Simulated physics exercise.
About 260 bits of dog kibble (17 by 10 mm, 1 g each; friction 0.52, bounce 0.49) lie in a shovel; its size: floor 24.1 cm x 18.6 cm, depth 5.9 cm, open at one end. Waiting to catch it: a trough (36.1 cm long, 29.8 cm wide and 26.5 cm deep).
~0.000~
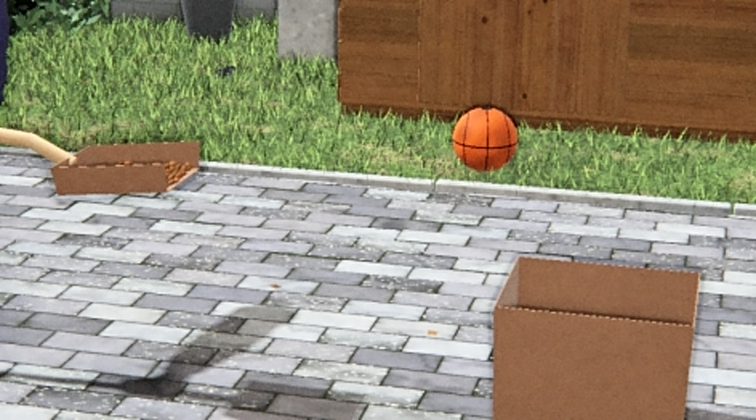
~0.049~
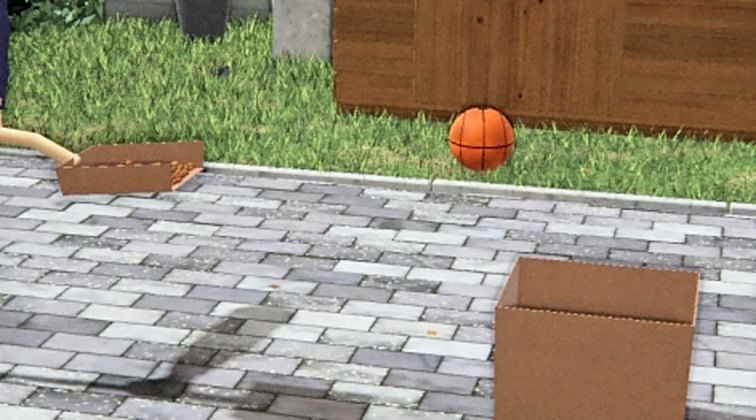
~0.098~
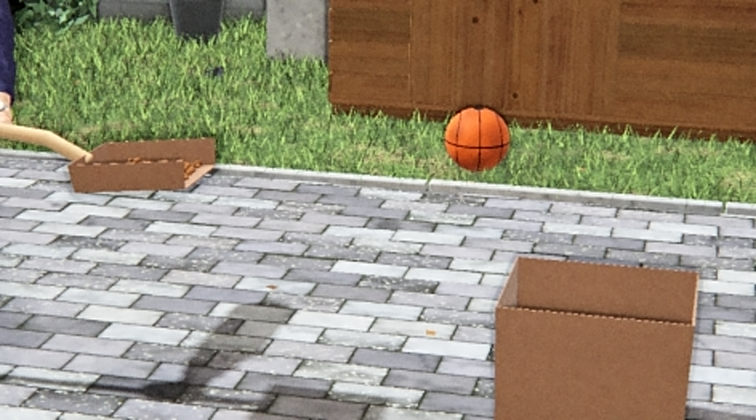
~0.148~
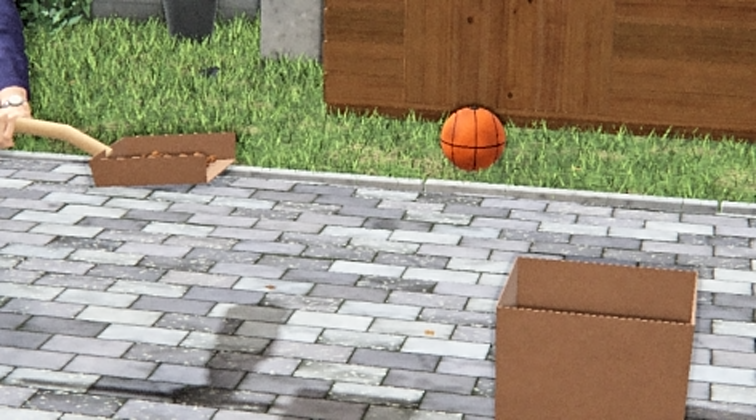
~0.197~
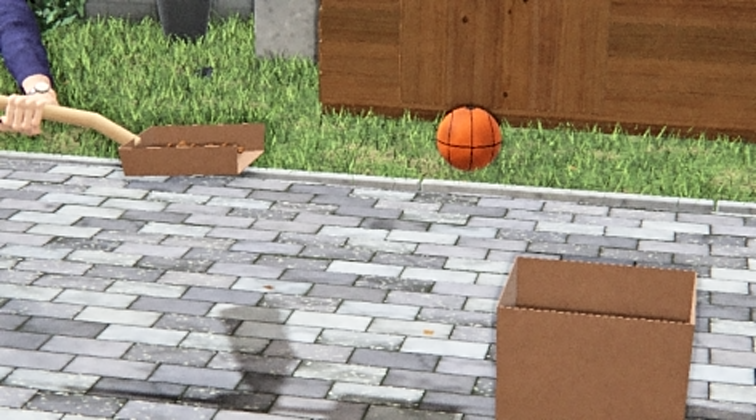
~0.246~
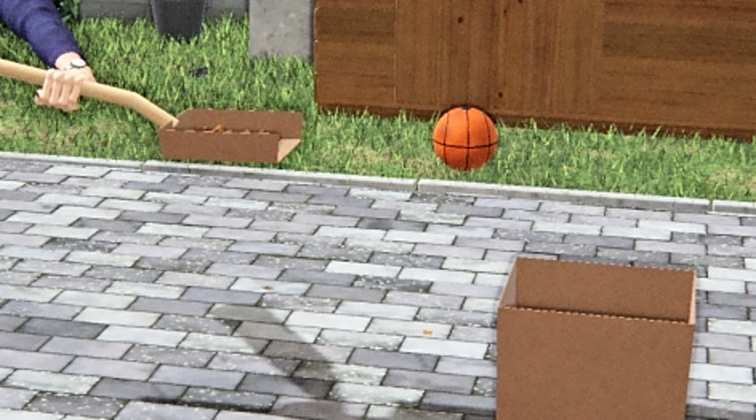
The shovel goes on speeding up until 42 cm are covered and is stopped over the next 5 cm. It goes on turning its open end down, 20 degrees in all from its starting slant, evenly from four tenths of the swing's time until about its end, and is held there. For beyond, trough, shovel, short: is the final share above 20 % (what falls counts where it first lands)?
Beyond yes, trough no, shovel no, short no.
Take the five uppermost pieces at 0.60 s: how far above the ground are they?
Roughly 65 cm.
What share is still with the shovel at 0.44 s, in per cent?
Some 5 per cent of the load.
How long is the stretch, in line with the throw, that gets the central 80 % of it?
About 5 cm.
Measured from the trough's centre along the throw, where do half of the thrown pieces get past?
Some 60 cm beyond it.
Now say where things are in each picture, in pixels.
The first frame shows shovel at (108, 169); tilt 7 degrees; moved 0.0 cm; low side left; open edge at (186, 180); middle of the load at (126, 175); trough at (601, 289).
The second frame shows shovel at (112, 169); tilt 7 degrees; moved 1.0 cm; low side left; open edge at (191, 180); middle of the load at (128, 175).
The third frame shows shovel at (125, 166); tilt 7 degrees; moved 3.9 cm; low side left; open edge at (203, 177); middle of the load at (135, 173).
The fourth frame shows shovel at (147, 160); tilt 7 degrees; moved 8.8 cm; low side left; open edge at (224, 171); middle of the load at (153, 167).
The fifth frame shows shovel at (177, 150); tilt 5 degrees; moved 15.7 cm; low side left; open edge at (254, 162); middle of the load at (180, 157).
The sixth frame shows shovel at (218, 135); tilt 2 degrees; moved 24.4 cm; open edge at (292, 151); middle of the load at (218, 141); trough at (600, 288). It turns about 115 degrees a second.
After 0.35 s, tilt 9 degrees; shovel 100 %; middle of all pieces near (331, 95).
After 0.44 s, tilt 14 degrees; shovel 5 %, in the air 95 %; middle of all pieces near (441, 78).
Then, at 0.52 s, tilt 14 degrees; in the air 100 %; middle of all pieces near (540, 96).
After 0.60 s, tilt 14 degrees; in the air 100 %; middle of all pieces near (638, 146).
By 1.0 s all is still; beyond 100 %, trough 0 %, shovel 0 %, short 0 %.
